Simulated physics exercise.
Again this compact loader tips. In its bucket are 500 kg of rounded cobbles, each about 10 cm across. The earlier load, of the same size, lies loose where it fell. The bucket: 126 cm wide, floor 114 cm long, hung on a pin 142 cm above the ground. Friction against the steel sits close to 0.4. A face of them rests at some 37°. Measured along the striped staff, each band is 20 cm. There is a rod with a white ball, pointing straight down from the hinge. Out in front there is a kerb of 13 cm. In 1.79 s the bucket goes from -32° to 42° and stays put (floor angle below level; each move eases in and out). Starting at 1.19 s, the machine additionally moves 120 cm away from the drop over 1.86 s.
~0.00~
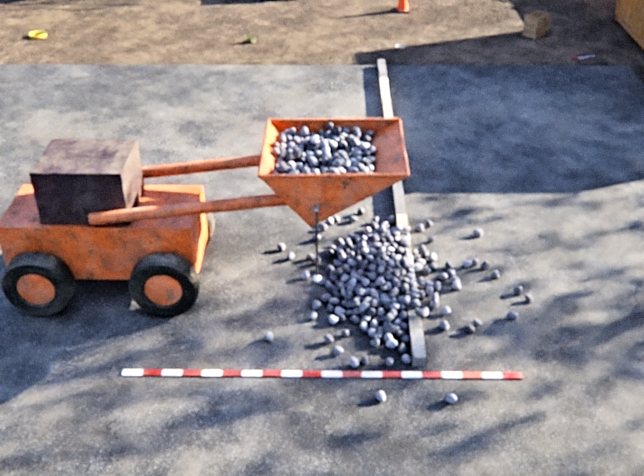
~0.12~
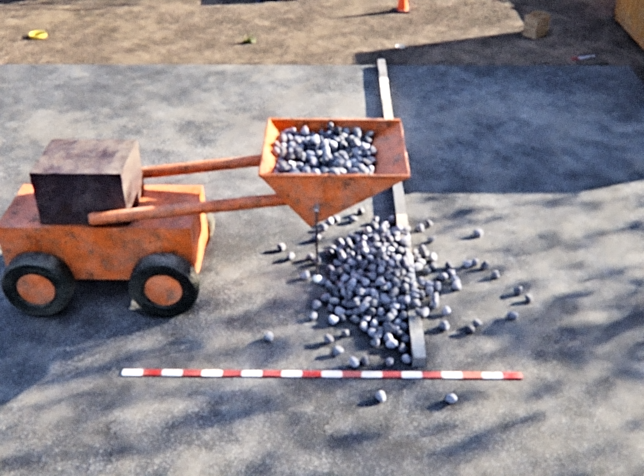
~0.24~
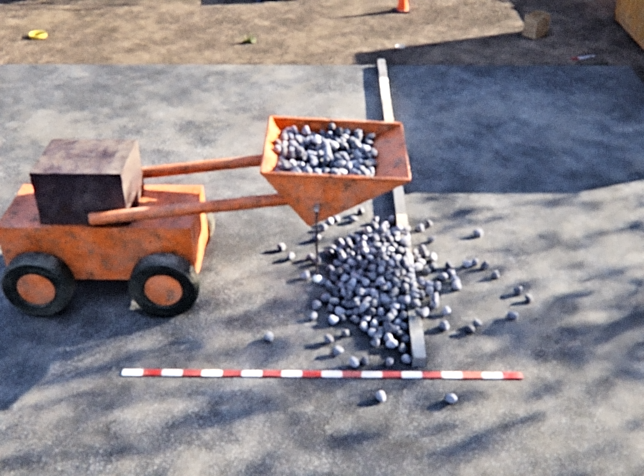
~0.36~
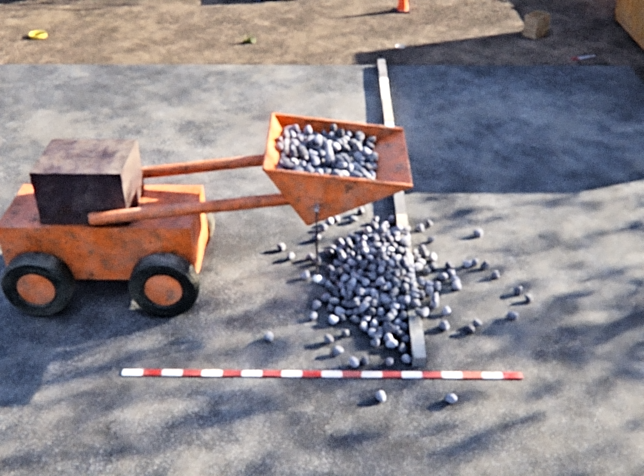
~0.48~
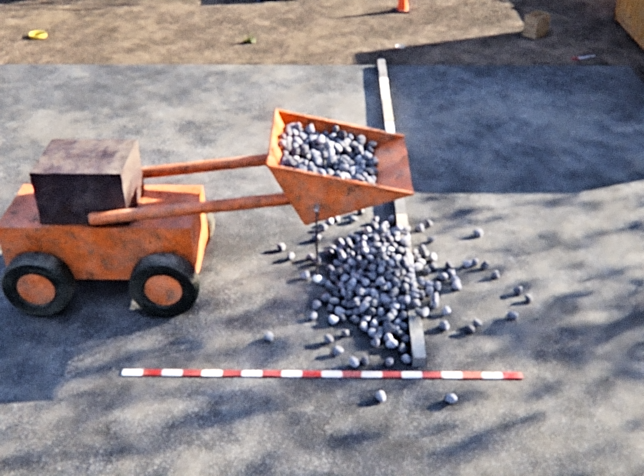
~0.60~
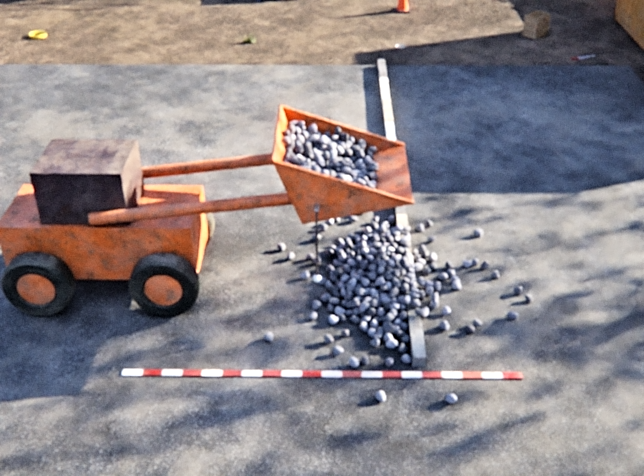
Sunlit yard, an orange loader standing still while its raised bucket of grey stones tilts slowly rightward above a loose heap.
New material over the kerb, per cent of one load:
21 per cent.
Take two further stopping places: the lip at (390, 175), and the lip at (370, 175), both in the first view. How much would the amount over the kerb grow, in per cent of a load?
Roughly 10 and 0 per cent, in that order.
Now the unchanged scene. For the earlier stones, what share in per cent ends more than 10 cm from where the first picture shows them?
Roughly 15 per cent of them.
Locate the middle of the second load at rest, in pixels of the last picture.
Around (369, 271).
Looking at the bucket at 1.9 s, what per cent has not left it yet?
Estimate: 15 % remaining inside, roughly.
After 1.3 s the floor is at 30°; in per cent of one load, 100 in the bucket, 90 on this side of the kerb, 10 over the kerb; the foremost stones are at (494, 274).
After 1.9 s the floor is at 42°; in per cent of one load, 17 in the bucket, 167 on this side of the kerb, 17 over the kerb; the foremost stones are at (494, 274).
After 3.5 s the floor is at 42°; in per cent of one load, 0 in the bucket, 169 on this side of the kerb, 31 over the kerb; the foremost stones are at (511, 288).
After 6.3 s the floor is at 42°; in per cent of one load, 0 in the bucket, 169 on this side of the kerb, 31 over the kerb; the foremost stones are at (511, 288). Net gain over the kerb, 21.
